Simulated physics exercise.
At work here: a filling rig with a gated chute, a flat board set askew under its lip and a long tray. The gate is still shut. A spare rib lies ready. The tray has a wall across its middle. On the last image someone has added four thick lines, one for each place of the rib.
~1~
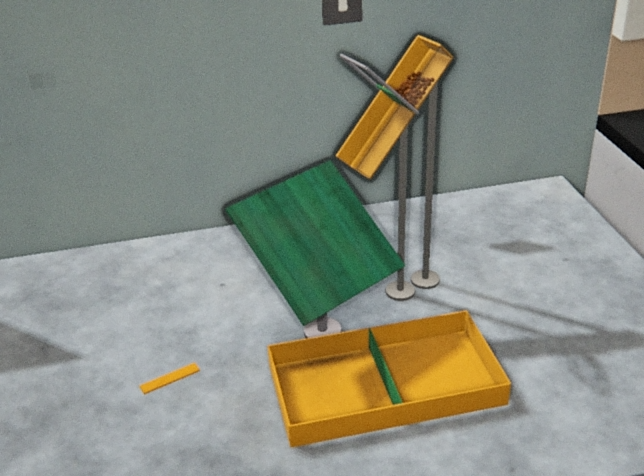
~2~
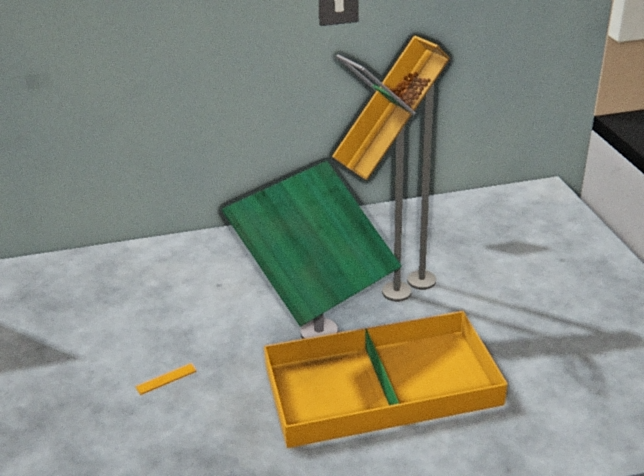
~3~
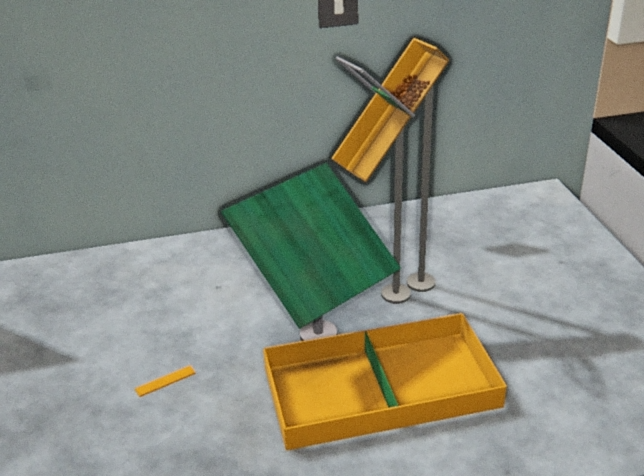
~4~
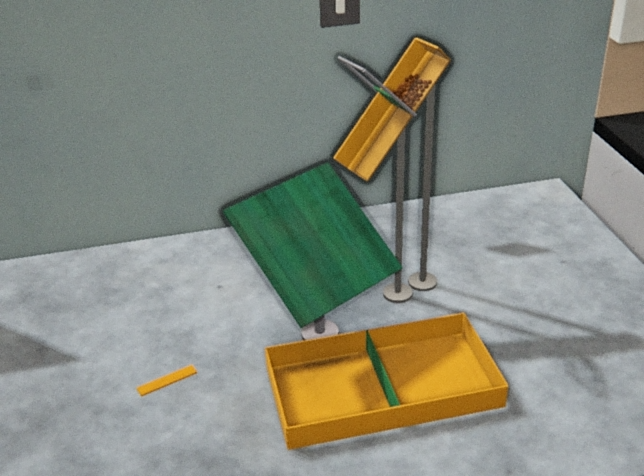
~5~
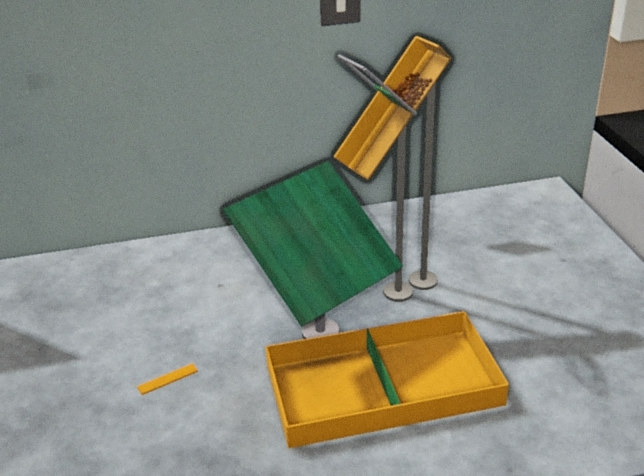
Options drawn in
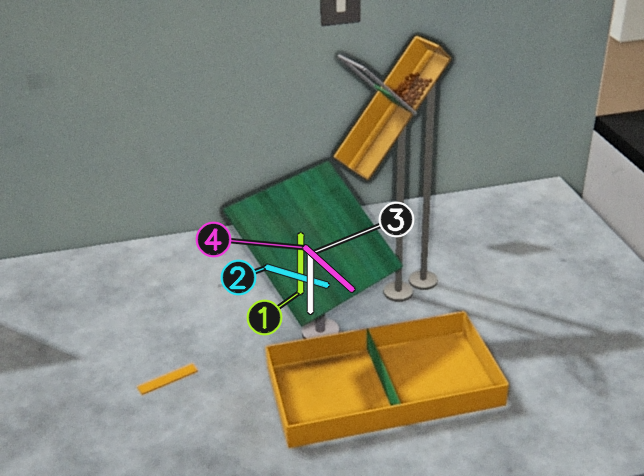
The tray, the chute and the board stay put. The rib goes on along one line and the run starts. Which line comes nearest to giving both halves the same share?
The answer is line 2.
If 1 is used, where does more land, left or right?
More lands on the left.
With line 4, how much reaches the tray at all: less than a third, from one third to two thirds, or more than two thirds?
Line 4 gives more than two thirds.
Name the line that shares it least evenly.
Line 4.
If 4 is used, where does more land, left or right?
Right.
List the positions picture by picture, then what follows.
The first frame shows load behind the gate at (406, 93), cereal balls; lip of the chute at (360, 172), sloping fairly steeply.
The second frame shows middle of the board at (315, 238), tilted fairly steeply; middle of its low edge at (354, 295); of its high edge at (277, 184).
The third frame shows front corners of the tray at (285, 429) and (506, 386); front end of its middle wall at (398, 407); gate still shut at (384, 95).
The fourth frame shows middle of the load at (404, 95); lip at (357, 175).
The fifth frame shows middle of the load at (405, 94); lip at (358, 173).
On the marked copy, line 1 from (300, 235) to (300, 291); line 2 from (267, 267) to (326, 284); line 3 from (310, 253) to (310, 311); line 4 from (305, 247) to (351, 289).
If 1 is chosen, of what is caught, most in the left half, about a quarter in the right.
If 2 is chosen, of what is caught, about half in the left half, about half in the right.
If 3 is chosen, of what is caught, most in the left half, about a quarter in the right.
If 4 is chosen, of what is caught, a small part in the left half, nearly all in the right.
